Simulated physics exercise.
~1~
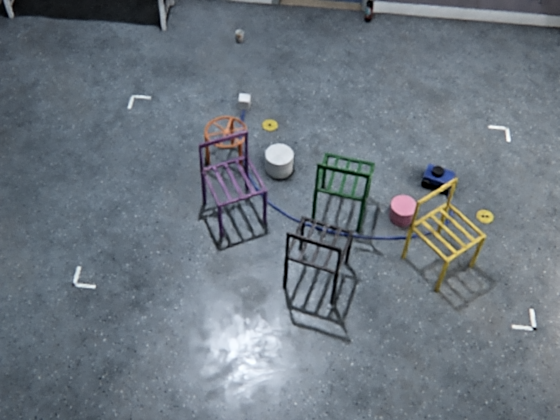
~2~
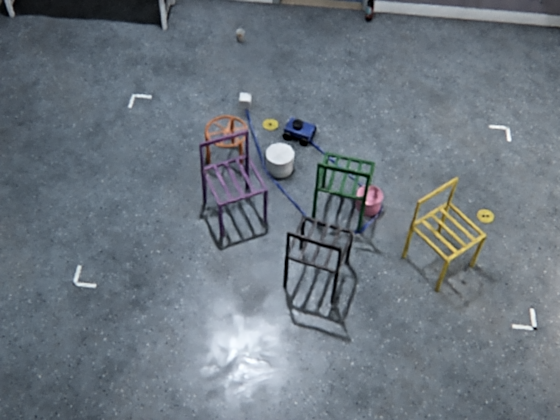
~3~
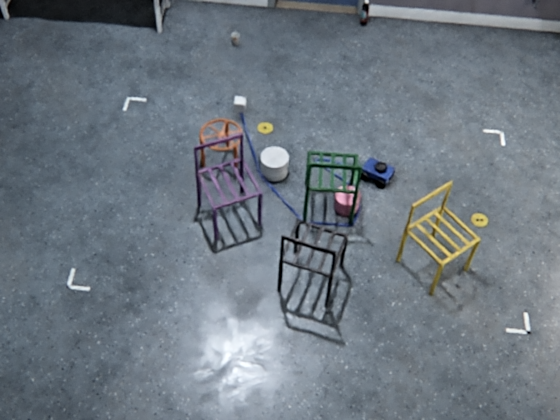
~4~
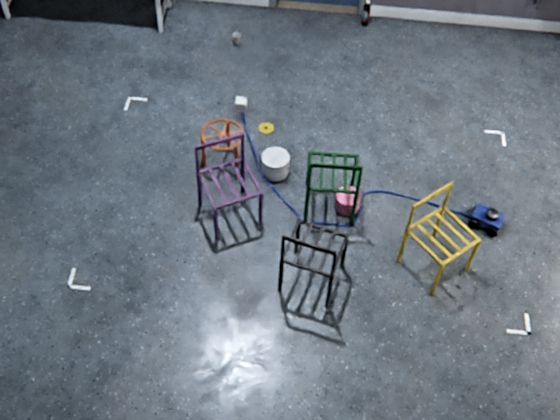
A small blue cart on a blue lead drives across a speckled grey floor, seen from high above. A purple chair and orange stool stand to the left, a white tub near the middle, green and black chairs beyond it, and a pink bucket and yellow chair to the right. The cart goes left to the yellow mark near the tub, while the bucket shifts left toward the green chair. It then heads back right, and the bucket ends up by the green chair's legs. Finally the cart sits at the right-hand mark, its lead trailing behind the yellow chair, with all the chairs upright.
